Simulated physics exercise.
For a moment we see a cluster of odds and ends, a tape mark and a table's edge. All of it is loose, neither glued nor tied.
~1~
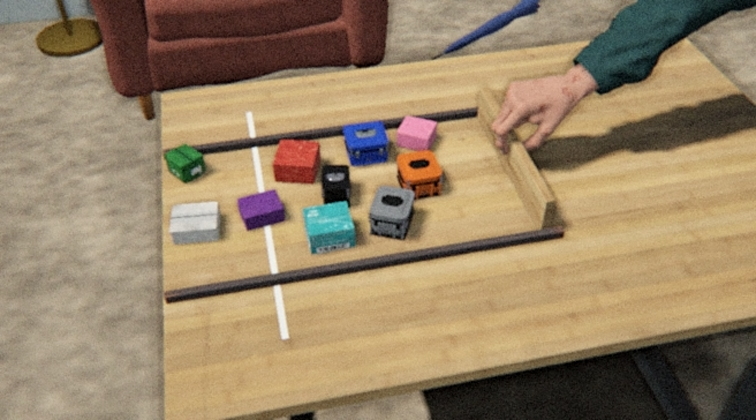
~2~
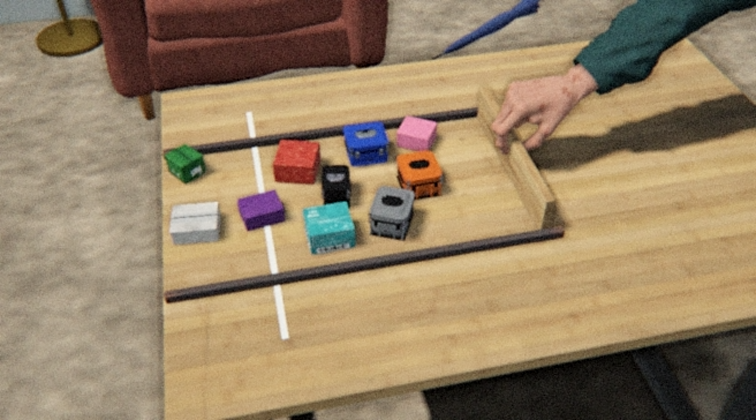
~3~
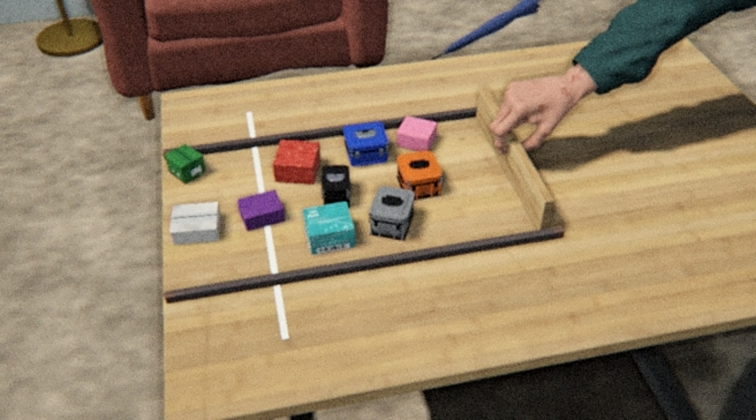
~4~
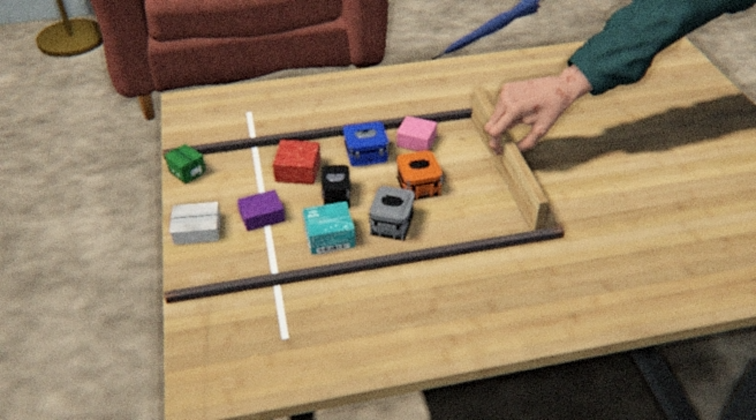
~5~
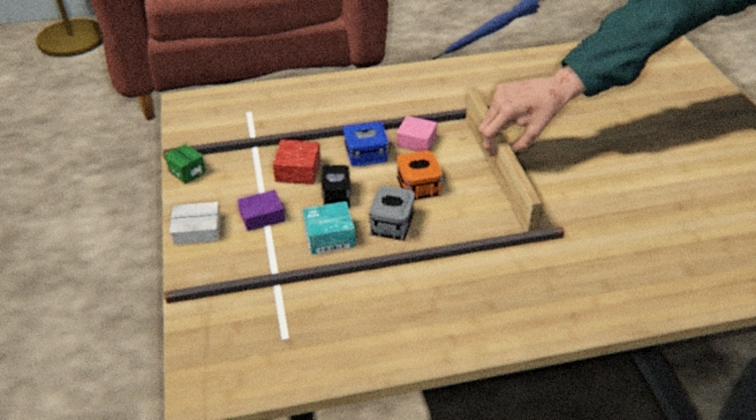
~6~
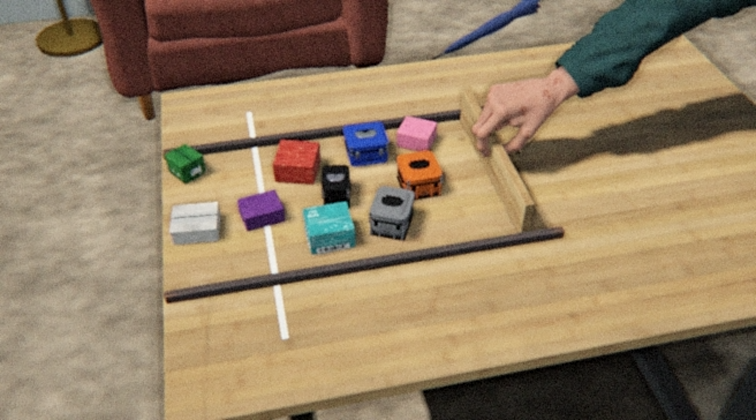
A hand in a green sleeve holds a wooden board upright at the right of a group of small colourful boxes, between two dark rails on a table. The board stays still at first, then slides slightly left toward the boxes, which do not move, nor does the white tape line among them.
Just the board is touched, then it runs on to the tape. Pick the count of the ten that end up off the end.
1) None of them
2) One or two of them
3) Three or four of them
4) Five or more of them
(2) One or two of them.
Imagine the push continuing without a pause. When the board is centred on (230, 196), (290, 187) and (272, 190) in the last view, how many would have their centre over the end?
The counts would come out as 4, 1 and 1.
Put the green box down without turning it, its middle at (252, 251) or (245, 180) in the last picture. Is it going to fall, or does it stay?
Well, the green box stays aboard in the first case and is gone in the second.
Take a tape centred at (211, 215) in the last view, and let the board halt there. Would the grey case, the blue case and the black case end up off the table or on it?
Going in order, the grey case keeps its spot, then the blue case goes off the edge, then the black case goes off the edge.
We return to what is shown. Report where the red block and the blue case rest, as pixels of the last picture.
Going in order, first (162, 185) and next (203, 171).
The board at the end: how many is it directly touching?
Number in contact with it: 3.
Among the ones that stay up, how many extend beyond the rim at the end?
The total would be 3.
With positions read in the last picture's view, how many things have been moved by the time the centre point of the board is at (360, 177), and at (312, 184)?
Counting first: 7, next 10.
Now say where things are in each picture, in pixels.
In the first frame, green box (185, 163); white box (196, 223); purple block (261, 210); board (512, 155); tape (264, 207).
In the second frame, white box (196, 223); orange case (419, 175).
In the third frame, purple block (261, 210); blue case (366, 144).
In the fourth frame, green box (185, 164); turquoise box (329, 228).
In the fifth frame, white box (196, 223); pink block (417, 134).
In the sixth frame, green box (185, 164); white box (196, 223); purple block (261, 210); board (494, 157); tape (264, 207).
A little later, none off yet; green box at rest near (185, 164); white box at rest near (196, 223); purple block at rest near (261, 210).
When it is over, the number that fall off is one or two; down, white box.
